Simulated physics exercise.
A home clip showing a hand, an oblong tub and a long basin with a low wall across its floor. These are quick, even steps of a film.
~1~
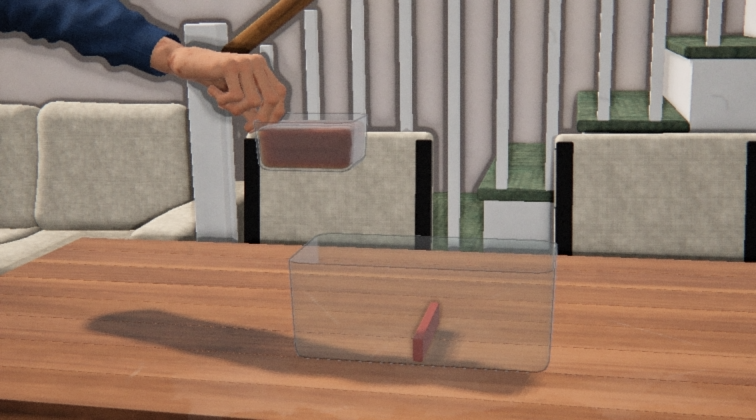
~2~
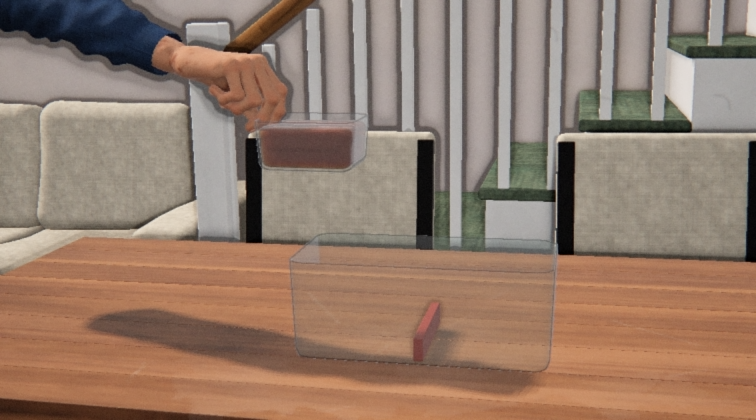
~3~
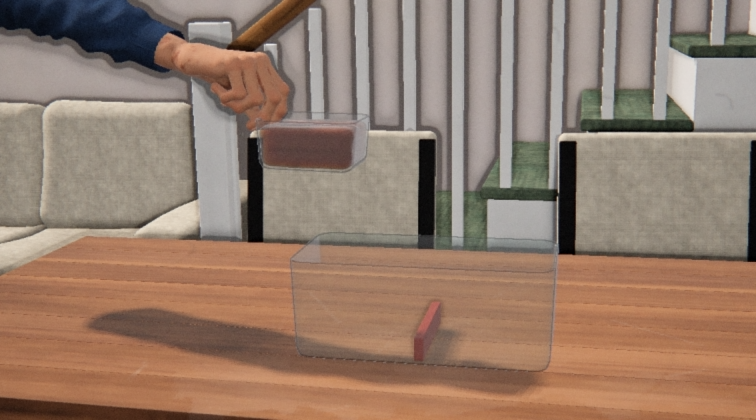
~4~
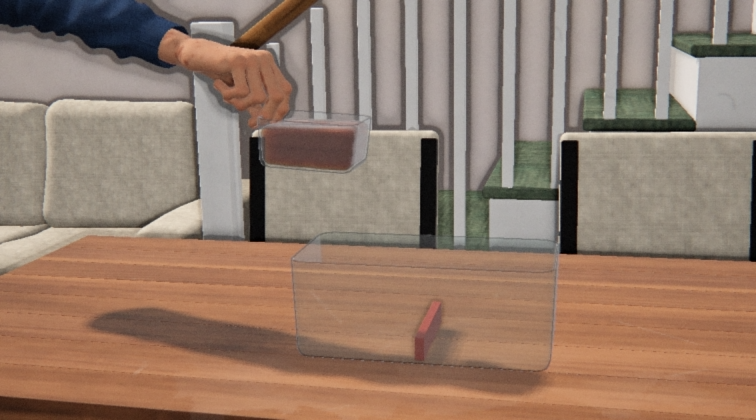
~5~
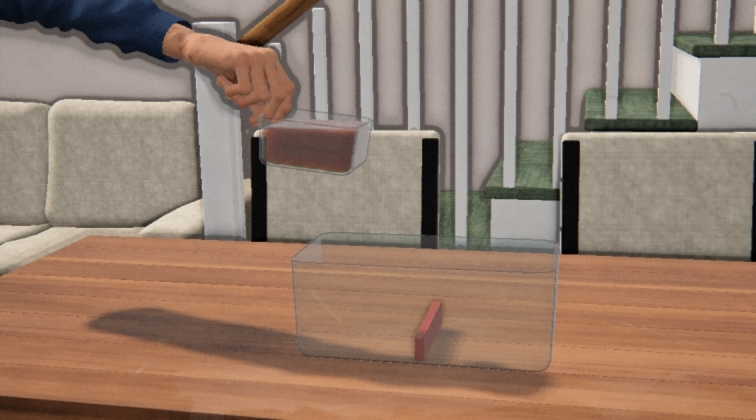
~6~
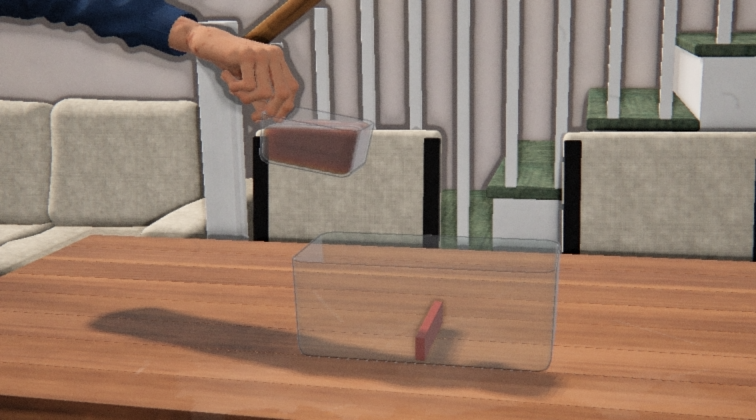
In a living room with stairs behind, a hand held a small clear tub of dark reddish contents above a larger clear basin on a wooden table, then tilted it slightly to the right.
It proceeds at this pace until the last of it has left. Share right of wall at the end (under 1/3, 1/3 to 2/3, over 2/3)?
The right side of the wall holds a middle share, one third to two thirds.
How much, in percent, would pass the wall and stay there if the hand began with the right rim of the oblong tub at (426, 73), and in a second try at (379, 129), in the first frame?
Estimate, in order: 85 and 65 per cent.
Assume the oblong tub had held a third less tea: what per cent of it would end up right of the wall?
I'd say roughly 10 percent.
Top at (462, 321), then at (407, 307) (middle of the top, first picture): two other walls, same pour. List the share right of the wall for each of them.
You'd get roughly 10 per cent the first time and roughly 70 per cent the second.
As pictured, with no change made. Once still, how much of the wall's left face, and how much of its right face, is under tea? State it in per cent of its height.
40 left, 40 right, give or take.
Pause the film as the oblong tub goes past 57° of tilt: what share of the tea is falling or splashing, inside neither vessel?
Near 35 parts in a hundred.
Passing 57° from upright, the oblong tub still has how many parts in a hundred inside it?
50 per cent, approximately.
A moment on, the oblong tub is tipped part way and 50 per cent is still to pour, 13 is left of the wall and 5 right of it.
Next, the oblong tub is tipped on its side and 11 per cent is still to pour, 34 is left of the wall and 47 right of it.
Then the oblong tub is tipped on its side and 2 per cent is still to pour, 47 is left of the wall and 49 right of it.
Later the oblong tub is tipped on its side and 0 per cent is still to pour, 50 is left of the wall and 49 right of it.
Finally, 50 per cent lies left of the wall, 49 right of it and 1 outside.
